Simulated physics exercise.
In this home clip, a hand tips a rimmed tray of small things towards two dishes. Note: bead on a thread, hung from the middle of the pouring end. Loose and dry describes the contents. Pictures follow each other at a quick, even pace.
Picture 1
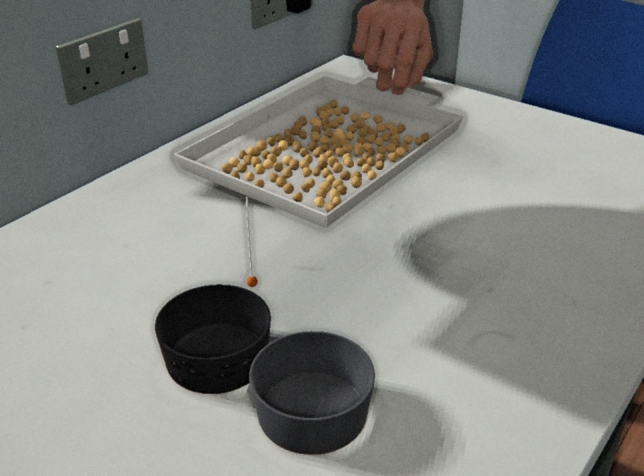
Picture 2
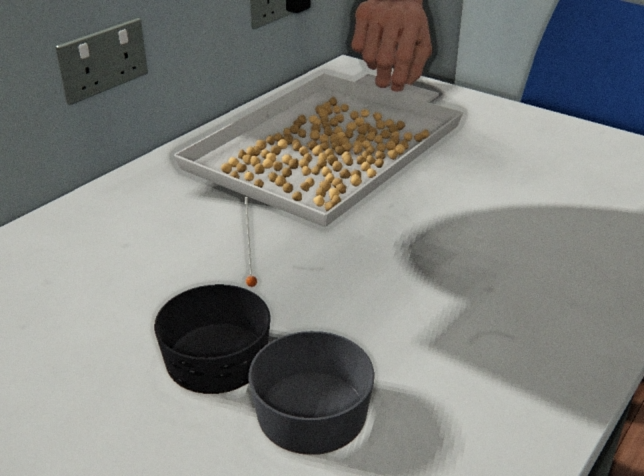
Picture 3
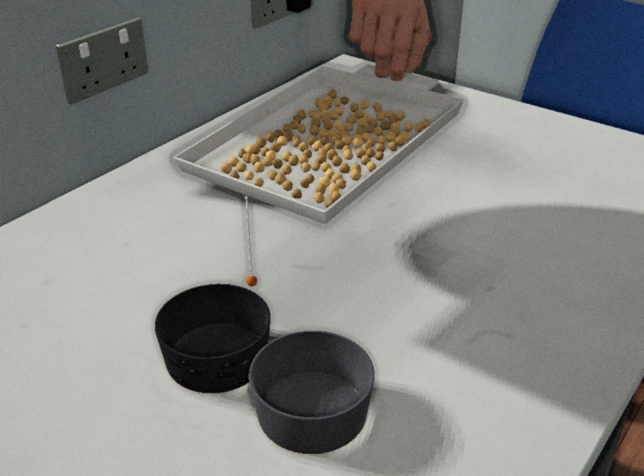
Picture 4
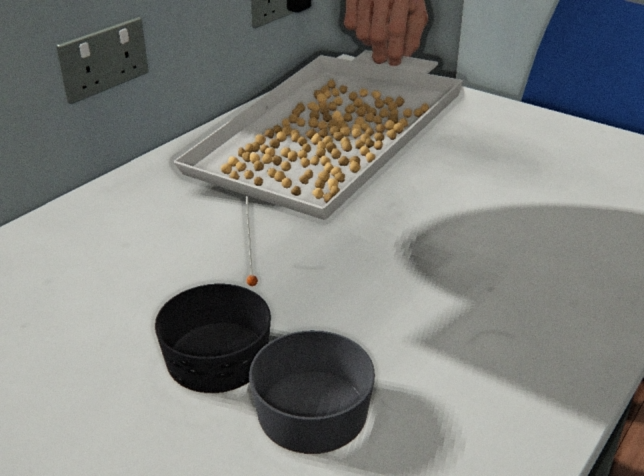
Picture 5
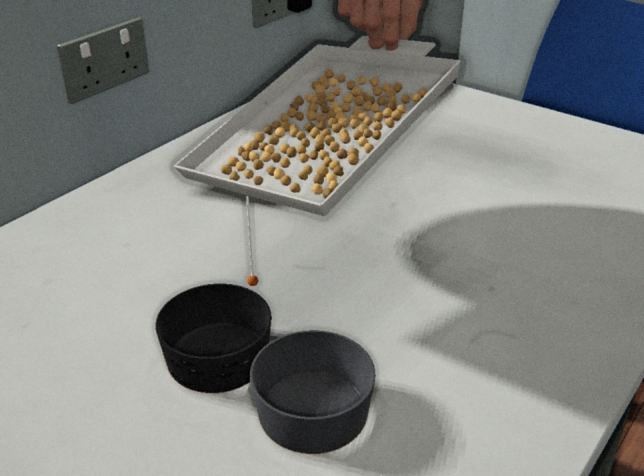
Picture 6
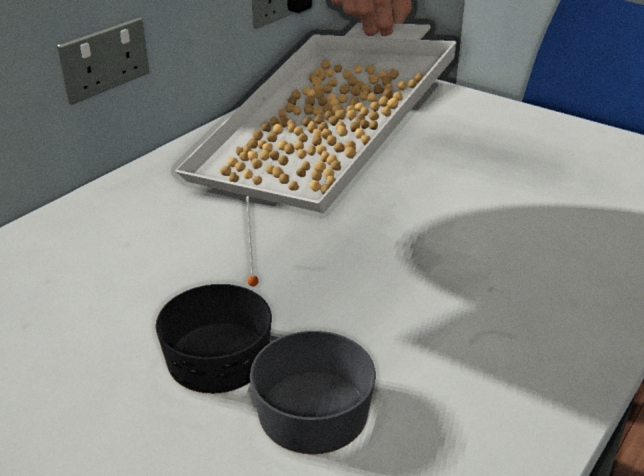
A hand raises the far end of a rimmed tray of dried chickpeas above two dishes.
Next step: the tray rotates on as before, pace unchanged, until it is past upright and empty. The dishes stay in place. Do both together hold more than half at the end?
Most likely the spill will be the greater part.
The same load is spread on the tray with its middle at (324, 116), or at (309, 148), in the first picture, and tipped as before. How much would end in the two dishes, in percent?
In order, 10 per cent then 30 per cent.
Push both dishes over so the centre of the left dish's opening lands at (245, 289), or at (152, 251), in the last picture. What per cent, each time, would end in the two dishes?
The first try yields 30% and the second yields 70%.
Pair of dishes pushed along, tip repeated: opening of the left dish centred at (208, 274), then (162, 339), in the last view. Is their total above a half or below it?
The bulk of it, then Short of half.
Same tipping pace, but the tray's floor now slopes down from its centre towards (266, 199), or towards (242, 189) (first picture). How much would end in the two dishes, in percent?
First case about 80 percent; second case about 70 percent.
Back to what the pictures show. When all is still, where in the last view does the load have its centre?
I'd say the middle ends up at about (185, 320).
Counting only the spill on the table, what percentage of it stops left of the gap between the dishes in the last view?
100 %, roughly.
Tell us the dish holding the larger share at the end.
The fuller one is the one on the left.
Soon, tray tipped steeply; all on the tray.
A while on, tray tipped right over; nearly all on the tray; a stray few in the left dish; a small part outside both; a stray few in the air.
Towards the end, tray tipped past a quarter turn; about a third in the left dish; about two thirds outside both.
Finally, tray tipped past a quarter turn; none in the right dish; about a third in the left dish; about two thirds outside both.
